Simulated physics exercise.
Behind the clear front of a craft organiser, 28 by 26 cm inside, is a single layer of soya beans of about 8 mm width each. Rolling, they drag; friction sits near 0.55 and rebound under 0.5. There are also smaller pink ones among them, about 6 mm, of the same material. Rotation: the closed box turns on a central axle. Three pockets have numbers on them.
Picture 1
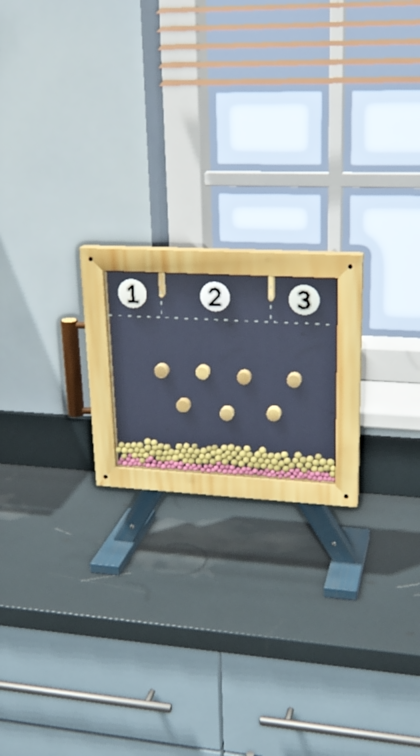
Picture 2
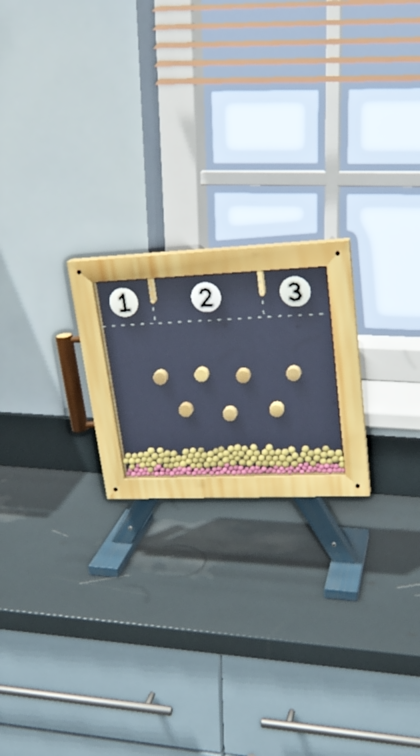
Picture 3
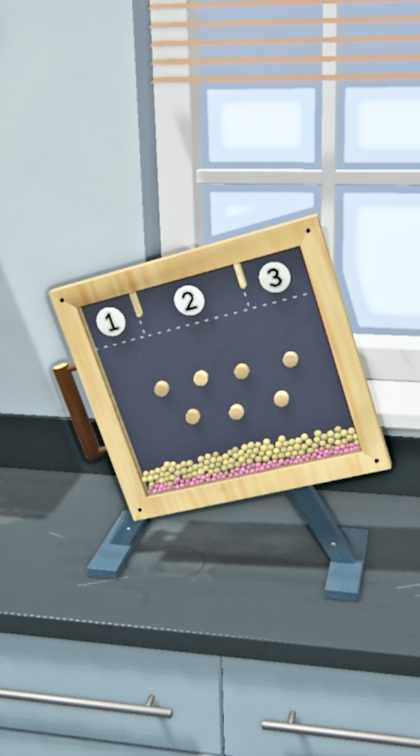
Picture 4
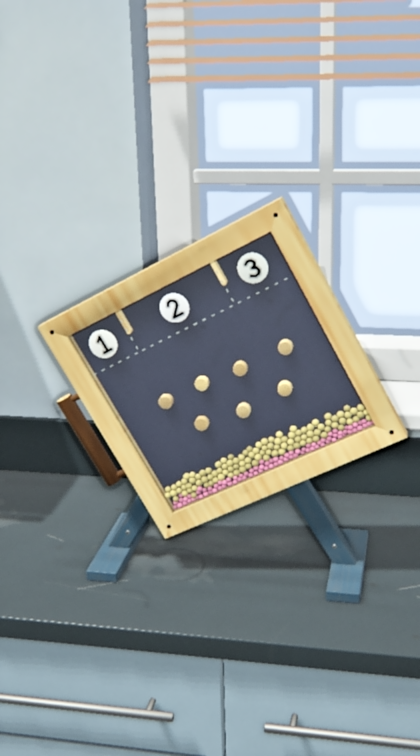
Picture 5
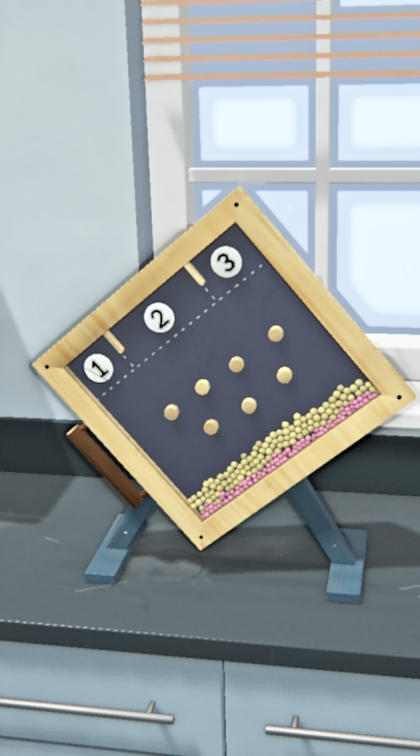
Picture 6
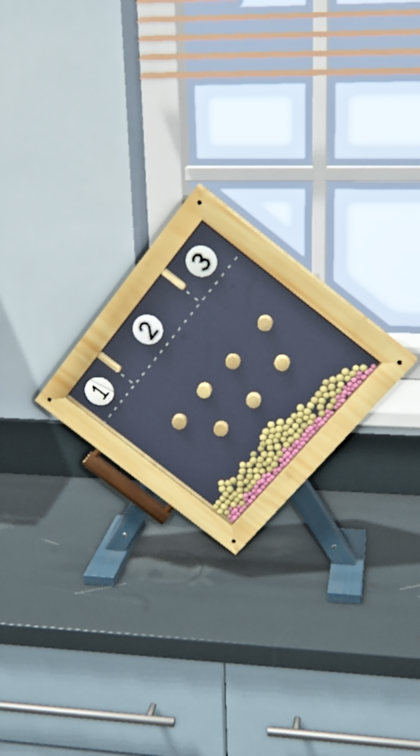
In the video, a wooden-framed box with three numbered pockets turns steadily anticlockwise on its blue stand, in front of a window. The small beige and pink balls inside stay along its bottom edge, sloping up to the right.
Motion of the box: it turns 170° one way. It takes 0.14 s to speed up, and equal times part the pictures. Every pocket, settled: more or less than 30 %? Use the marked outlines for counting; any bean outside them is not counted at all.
Pocket 1 more; pocket 2 less; pocket 3 less.
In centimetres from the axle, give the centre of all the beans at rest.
About 8 cm right and 9 cm below.
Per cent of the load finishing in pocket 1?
Share: Approx. 40 %.
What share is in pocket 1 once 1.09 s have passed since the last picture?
The share there is some 30 per cent.
Then, 0.54 s after the last picture, it stands 94° anticlockwise; the beans' middle is 8 cm right of and 8 cm below the centre; nothing in the marked areas.
Then, 1.09 s after the last picture, it stands 138° anticlockwise; the beans' middle is 7 cm right of and 8 cm below the centre; no. 1, 30 %.
Then, 1.55 s after the last picture, it stands 170° anticlockwise; the beans' middle is 9 cm right of and 8 cm below the centre; no. 1, 40 %, no. 2, 10 %.
All still 2.7 s after it, it stands 170° anticlockwise; no. 1, 40 %, no. 2, 20 %, no. 3, 0 %, elsewhere 40 %.
